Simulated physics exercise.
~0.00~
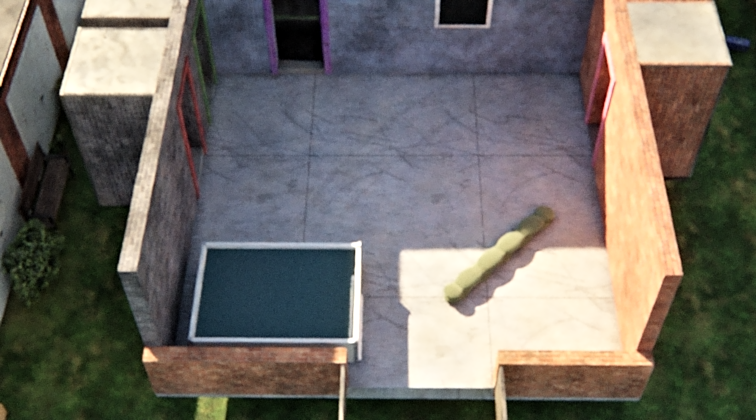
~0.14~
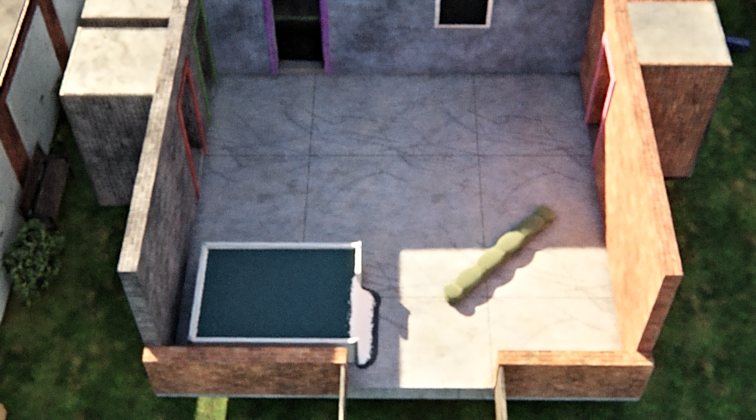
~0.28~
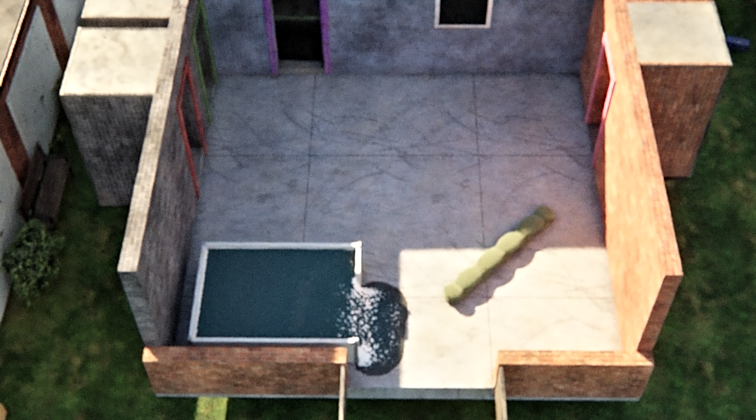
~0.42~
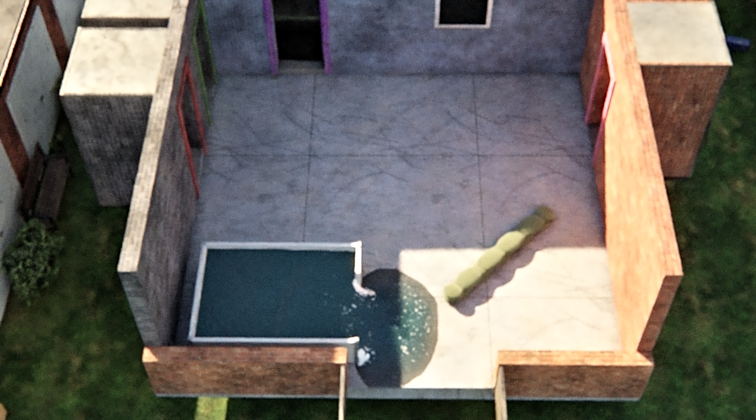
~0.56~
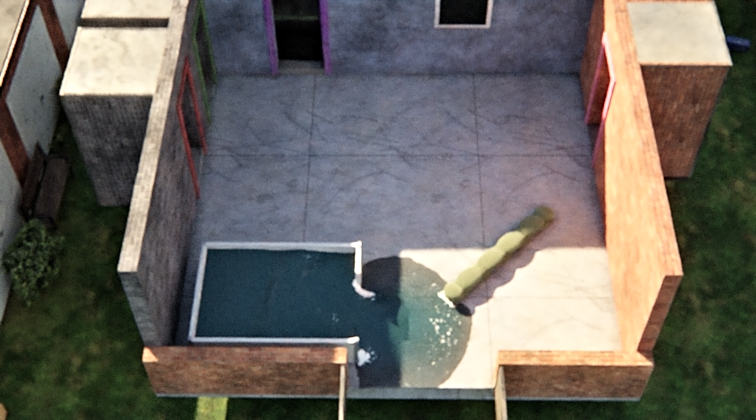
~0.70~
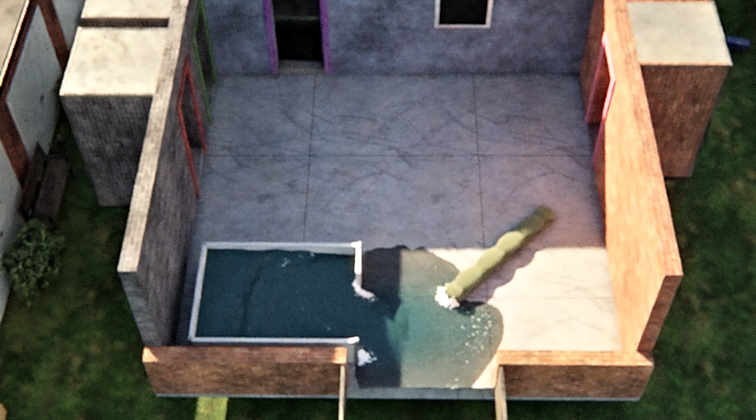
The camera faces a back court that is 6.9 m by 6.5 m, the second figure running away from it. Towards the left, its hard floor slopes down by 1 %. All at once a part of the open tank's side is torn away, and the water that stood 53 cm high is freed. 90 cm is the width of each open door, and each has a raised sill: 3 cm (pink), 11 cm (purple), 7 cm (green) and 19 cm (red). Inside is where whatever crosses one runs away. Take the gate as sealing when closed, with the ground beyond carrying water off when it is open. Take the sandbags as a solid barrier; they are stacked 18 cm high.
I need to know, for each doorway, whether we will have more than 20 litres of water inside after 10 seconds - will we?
My prediction: My guess is the pink door lets through less than the limit; my guess is the purple door lets through less than the limit; my guess is the green door lets through less than the limit; my guess is the red door lets through less than the limit.
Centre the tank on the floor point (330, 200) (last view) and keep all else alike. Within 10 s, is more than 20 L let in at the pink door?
Lab note: Pink door, limit broken.
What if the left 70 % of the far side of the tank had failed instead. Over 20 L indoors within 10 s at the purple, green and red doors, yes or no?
Result: Purple limit passed, green limit passed, red limit not passed.
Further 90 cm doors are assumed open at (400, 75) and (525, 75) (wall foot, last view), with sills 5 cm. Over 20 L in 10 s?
Per doorway, in order: Insufficient / sufficient.
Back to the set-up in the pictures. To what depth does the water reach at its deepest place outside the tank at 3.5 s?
Around 24 centimetres deep.
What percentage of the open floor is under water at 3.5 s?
Some 40 per cent of it.
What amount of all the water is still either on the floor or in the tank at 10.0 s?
That would be close to 70 per cent.
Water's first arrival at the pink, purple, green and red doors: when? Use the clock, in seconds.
Pink 3.4 s, purple 7.5 s, green 9.0 s, red not in the 10 s.
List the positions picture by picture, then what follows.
In the first picture, still water, 53 cm deep, in the open tank at (278, 293).
In the second picture, the front is at a hidden place, 0.7 m from the gap at (356, 319); 0.3 m2 of floor is under water; 53 cm left at the back of the open tank.
In the third picture, water pours out at (356, 321) and has run 0.9 m, to a hidden place; typically 9 cm deep outside, 53 cm at the open tank's back.
In the fourth picture, the front is at (431, 303), 1.3 m from the gap at (356, 321); 1.9 m2 of floor is under water; 53 cm left at the back of the open tank.
In the fifth picture, the front is at (465, 312), 1.7 m from the gap at (356, 321); 2.9 m2 of floor is under water; 53 cm left at the back of the open tank.
In the sixth picture, the front is at (496, 316), 2.2 m from the gap at (356, 321); 3.8 m2 of floor is under water; 53 cm left at the back of the open tank.
After 1.4 s water covers 20 % of the floor and is deepest (29 cm) near (362, 342); pink door not reached, purple door not reached, green door not reached, red door not reached.
After 2.2 s water covers 25 % of the floor and is deepest (31 cm) near (611, 374); pink door not reached, purple door not reached, green door not reached, red door not reached.
After 3.5 s water covers 40 % of the floor and is deepest (24 cm) near (587, 374); pink door 1 cm at the sill, 0 L in, purple door not reached, green door not reached, red door not reached.
After 6.0 s water covers 45 % of the floor and is deepest (15 cm) near (541, 85); pink door 4 cm at the sill, 5 L in, purple door not reached, green door not reached, red door not reached.
After 10.0 s water covers 75 % of the floor and is deepest (8 cm) near (214, 99); pink door 3 cm at the sill, 6 L in, purple door 3 cm at the sill, 0 L in, green door 8 cm at the sill, 0 L in, red door not reached.
